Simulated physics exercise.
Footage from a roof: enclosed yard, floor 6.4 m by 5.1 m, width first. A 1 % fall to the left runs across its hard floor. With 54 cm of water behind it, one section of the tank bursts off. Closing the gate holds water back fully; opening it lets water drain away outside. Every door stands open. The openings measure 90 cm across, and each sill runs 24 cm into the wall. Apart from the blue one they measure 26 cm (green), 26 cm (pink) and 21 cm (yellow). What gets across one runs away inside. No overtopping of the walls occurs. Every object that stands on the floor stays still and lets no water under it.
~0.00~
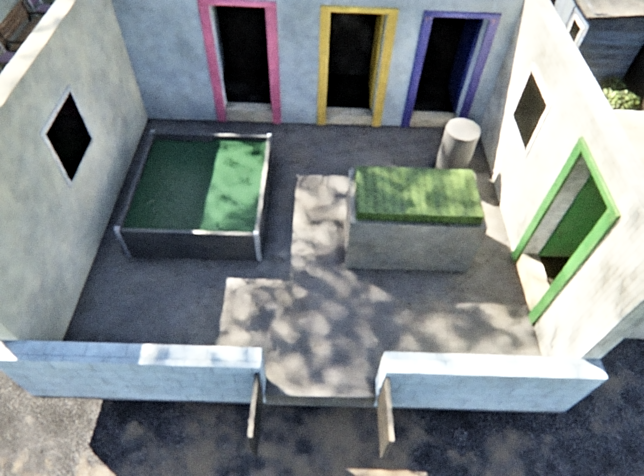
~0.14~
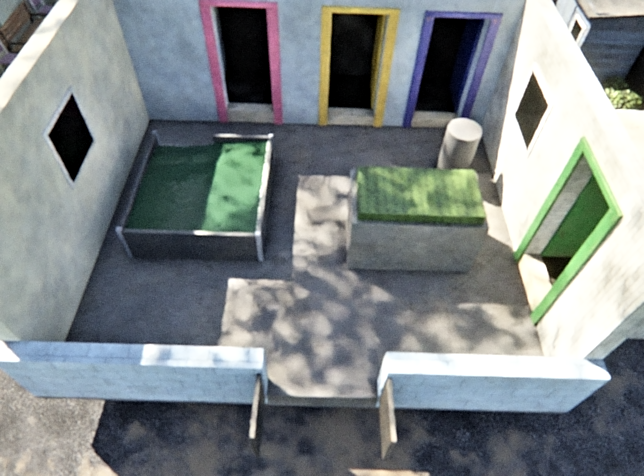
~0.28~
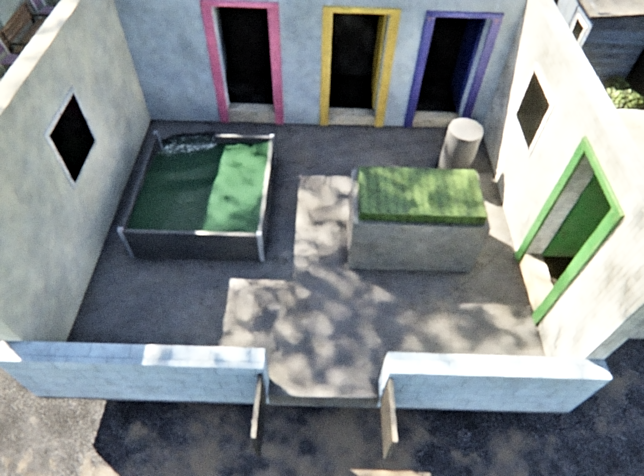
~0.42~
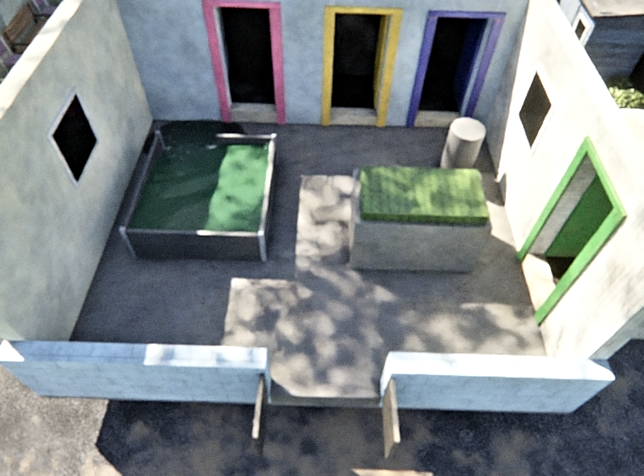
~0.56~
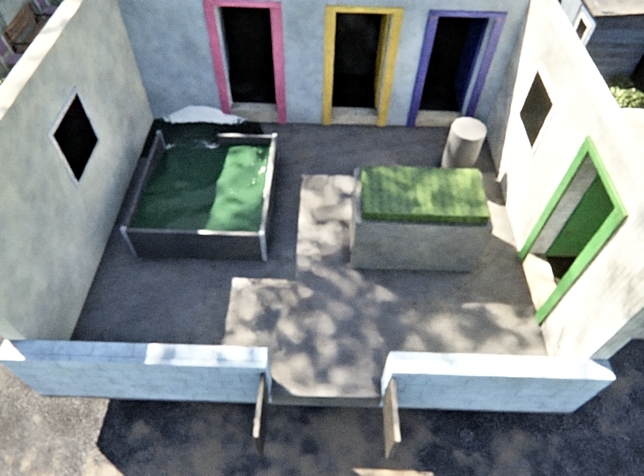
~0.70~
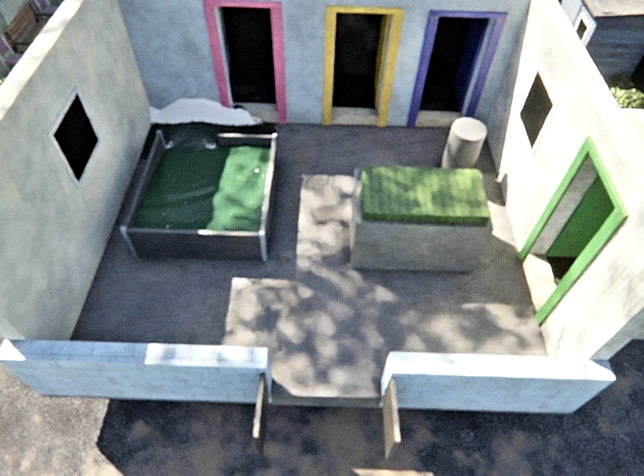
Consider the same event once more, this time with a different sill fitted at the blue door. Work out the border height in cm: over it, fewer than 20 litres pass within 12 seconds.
Border at about 8.5 cm.
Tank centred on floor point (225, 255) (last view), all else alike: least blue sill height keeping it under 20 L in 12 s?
Near 8.0 cm.
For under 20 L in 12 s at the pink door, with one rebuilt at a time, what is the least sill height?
At the pink door it takes roughly 15 centimetres.
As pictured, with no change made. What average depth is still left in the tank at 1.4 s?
The mean depth is roughly 40 cm.
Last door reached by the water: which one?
The green door.
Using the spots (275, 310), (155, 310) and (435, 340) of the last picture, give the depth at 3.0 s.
Depths of roughly 0 cm, 0 cm and 0 cm, in that order.
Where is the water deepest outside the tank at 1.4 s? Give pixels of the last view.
Near pixel (155, 121).
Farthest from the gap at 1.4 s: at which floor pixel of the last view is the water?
Near (341, 126).
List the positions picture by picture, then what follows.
Still water, 54 cm deep, in the tank at (201, 182); the blue door at (444, 82) is dry, in the first frame.
The front is at a hidden place, 0.3 m from the gap on the far side; 0.2 m2 of floor is wet, 54 cm left at the back, in the second frame.
Water pours out on the far side and has run 0.7 m, to a hidden place; about 9 cm deep outside, 54 cm at the back, in the third frame.
The front is at (181, 122), 1.1 m from the gap on the far side; 1.6 m2 of floor is wet, 54 cm left at the back, in the fourth frame.
The gap is on the far side, the front 1.3 m out at (154, 121); the back of the tank holds 54 cm, in the fifth frame.
The front is at (269, 124), 1.4 m from the gap on the far side; 2.1 m2 of floor is wet, 53 cm left at the back; the blue door at (450, 81), 4.6 m from the gap, is still 3.3 m from the nearest water, in the sixth frame.
After 1.4 s water covers 10 % of the floor, deepest (50 cm) near (155, 121); it has not reached the blue door.
After 3.0 s water covers 45 % of the floor, deepest (32 cm) near (155, 121); 4 cm at the blue door, 0 litres in over its 18 cm sill.
After 12.0 s water covers 95 % of the floor, deepest (11 cm) near (274, 216); 6 cm at the blue door, 0 litres in over its 18 cm sill.
At the blue door as built, the water arrived by 2.5 s and peaked near 12 cm at 7.2 s.
Run again over the same 12 s with other heights there, 39 litres in over 7 cm, 10 litres over 9.5 cm. The limit of 20 litres is kept from about 8.5 cm up.
